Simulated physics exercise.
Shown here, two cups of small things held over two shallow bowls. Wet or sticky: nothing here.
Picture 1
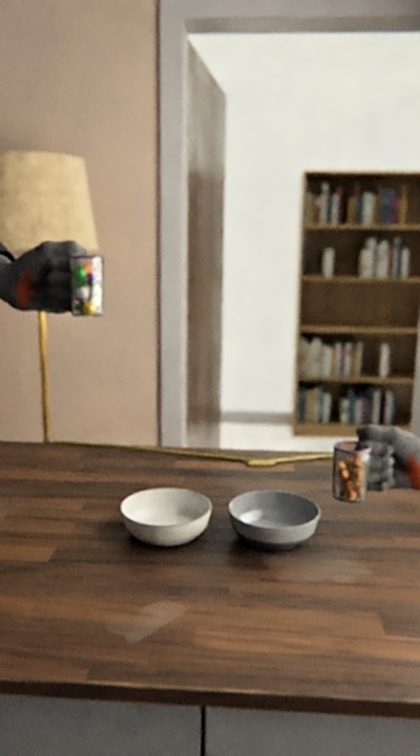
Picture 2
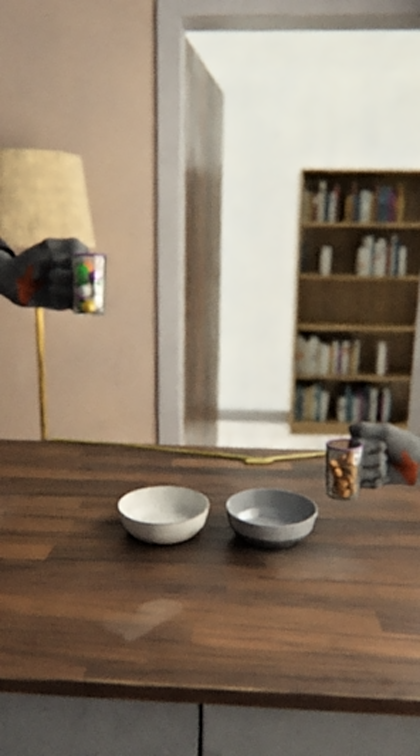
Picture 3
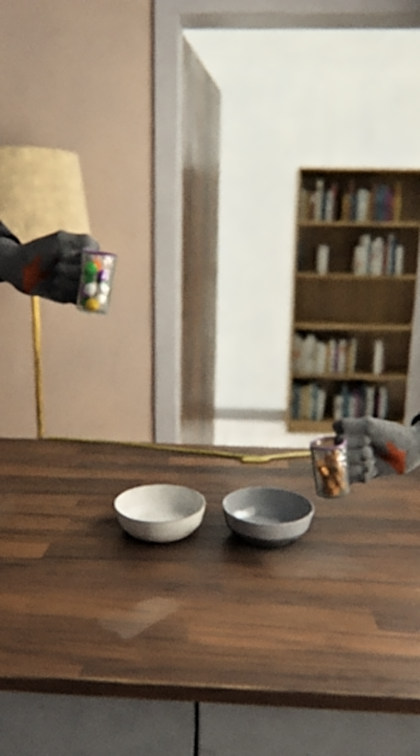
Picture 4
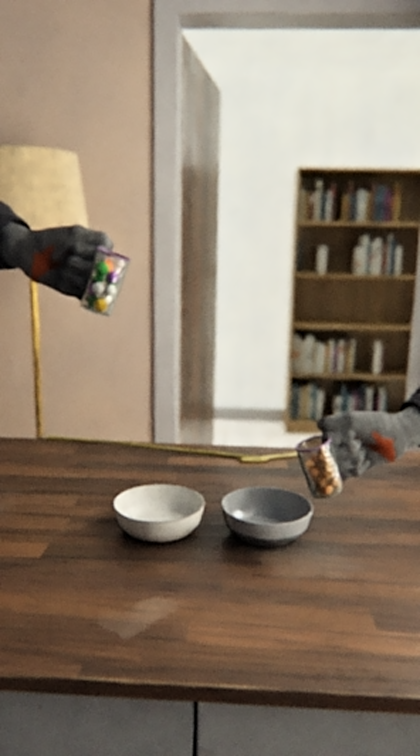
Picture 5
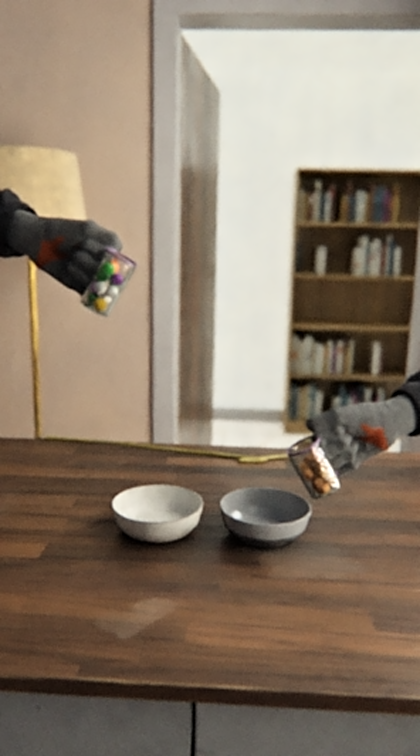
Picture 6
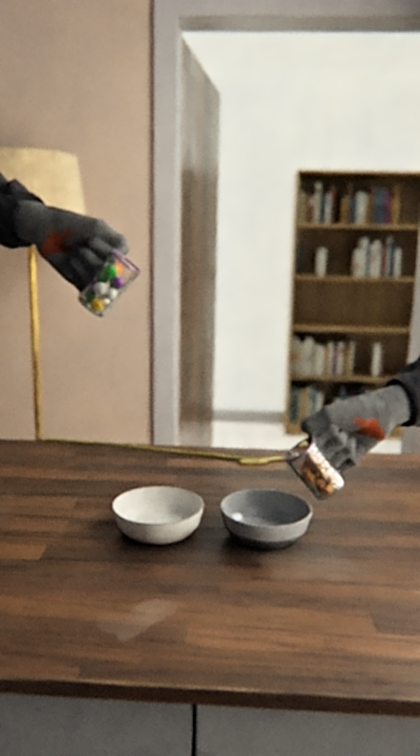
We see gloved hands holding two clear cups, one of colourful marbles high at left, one of brown lumps lower at right, near two empty bowls; both cups shift slightly inward, then tilt gradually toward the bowls.
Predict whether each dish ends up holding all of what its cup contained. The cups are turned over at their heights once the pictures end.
In the end, left dish: Only part of it, right dish: All of it.
Then, 0.29 s past the last view, left, all still in the cup; right, all still in the cup.
Then, 0.65 s past the last view, left, all still in the cup; right, all still in the cup.
Then, 1.04 s past the last view, left, about a third still in the cup, a small part in the dish, about half in the air; right, most still in the cup, a small part in the dish, a small part in the air.
Finally, left, about a quarter in the dish, most outside the dish; right, all in the dish, none outside the dish.
